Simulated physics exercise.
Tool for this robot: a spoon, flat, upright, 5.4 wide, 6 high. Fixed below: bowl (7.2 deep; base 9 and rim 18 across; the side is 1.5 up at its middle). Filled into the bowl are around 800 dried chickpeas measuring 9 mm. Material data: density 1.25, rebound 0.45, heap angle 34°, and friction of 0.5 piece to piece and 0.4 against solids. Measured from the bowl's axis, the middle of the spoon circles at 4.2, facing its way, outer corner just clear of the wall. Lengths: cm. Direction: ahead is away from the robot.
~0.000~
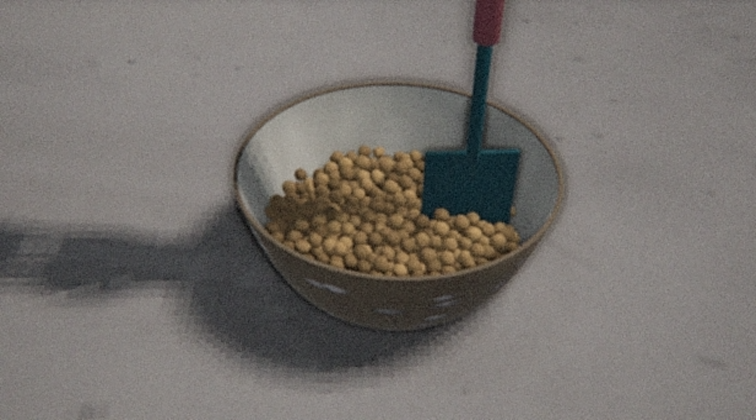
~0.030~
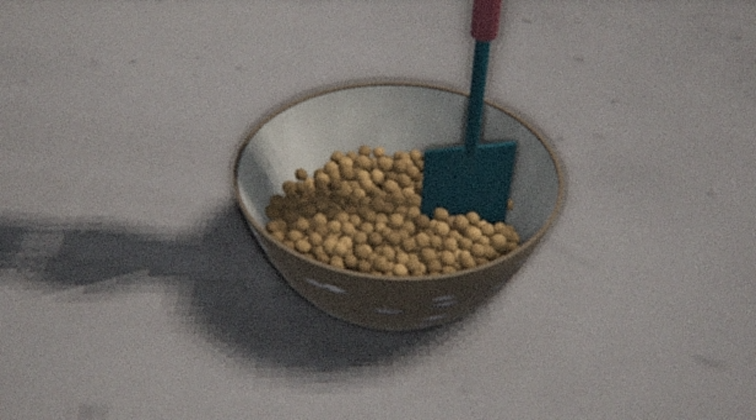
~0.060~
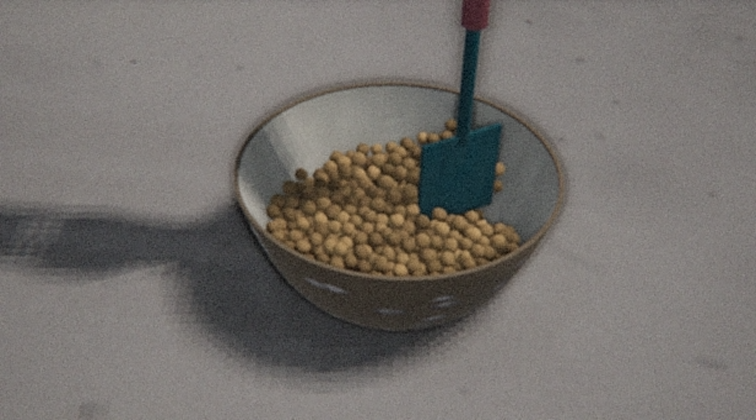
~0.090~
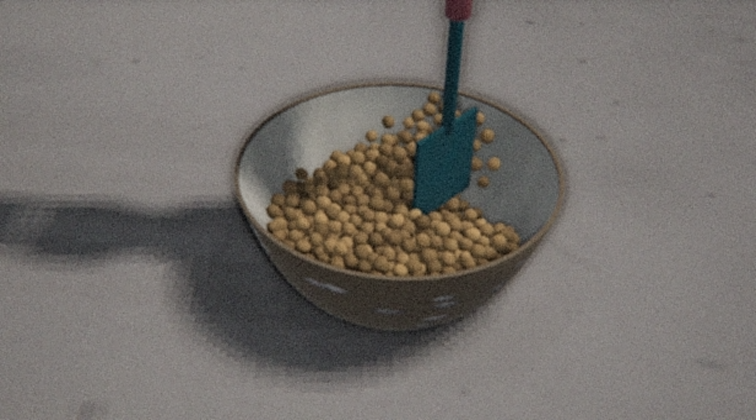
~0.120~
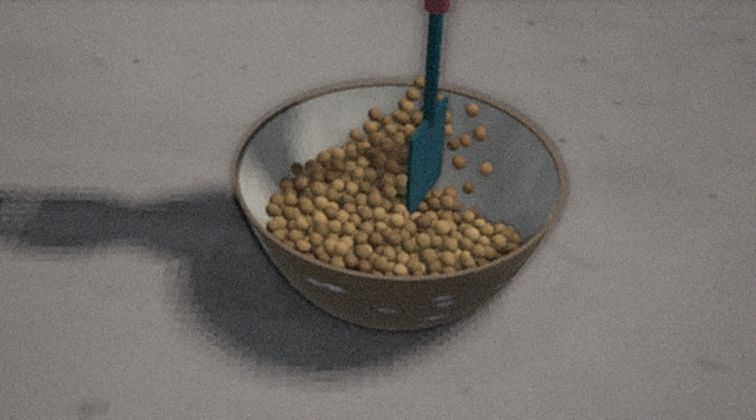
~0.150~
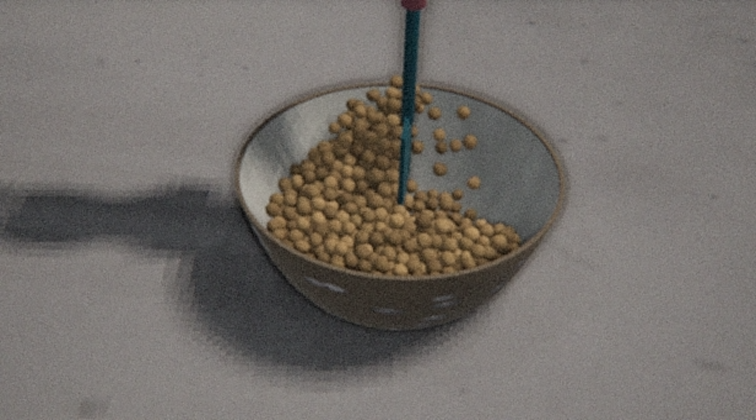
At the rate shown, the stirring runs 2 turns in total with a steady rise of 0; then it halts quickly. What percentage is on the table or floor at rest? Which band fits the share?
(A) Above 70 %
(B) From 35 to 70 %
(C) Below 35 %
Option C: Below 35 %.
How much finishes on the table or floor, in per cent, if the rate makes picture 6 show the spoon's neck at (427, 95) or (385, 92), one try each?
Some 20 and 35 per cent respectively.
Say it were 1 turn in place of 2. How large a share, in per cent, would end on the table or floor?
Estimate: Near 15 %.
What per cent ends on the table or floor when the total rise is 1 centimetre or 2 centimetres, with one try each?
That gives about 20 per cent and 10 per cent, in order.
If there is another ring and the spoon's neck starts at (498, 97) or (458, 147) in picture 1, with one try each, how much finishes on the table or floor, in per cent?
First try about 0 per cent, second try about 10 per cent.
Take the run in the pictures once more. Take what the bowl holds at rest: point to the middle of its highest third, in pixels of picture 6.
It is centred around (444, 176).
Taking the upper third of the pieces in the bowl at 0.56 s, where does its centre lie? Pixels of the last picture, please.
(500, 189), roughly.
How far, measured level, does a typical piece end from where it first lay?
Around 9 cm.
After 0.56 s, 331° round, highest piece 10 above the table; 709 in the bowl, 66 on the table or floor, 29 in flight or on the tool.
After 0.97 s, 222° round, highest piece 9 above the table; 644 in the bowl, 154 on the table or floor, 6 in flight or on the tool.
After 1.38 s, 0° round, highest piece 7 above the table; 610 in the bowl, 194 on the table or floor.
After 2.08 s, 0° round, highest piece 7 above the table; 610 in the bowl, 194 on the table or floor.
At rest, 610 in the bowl, 194 on the table or floor. That is 24 % on the table or floor.
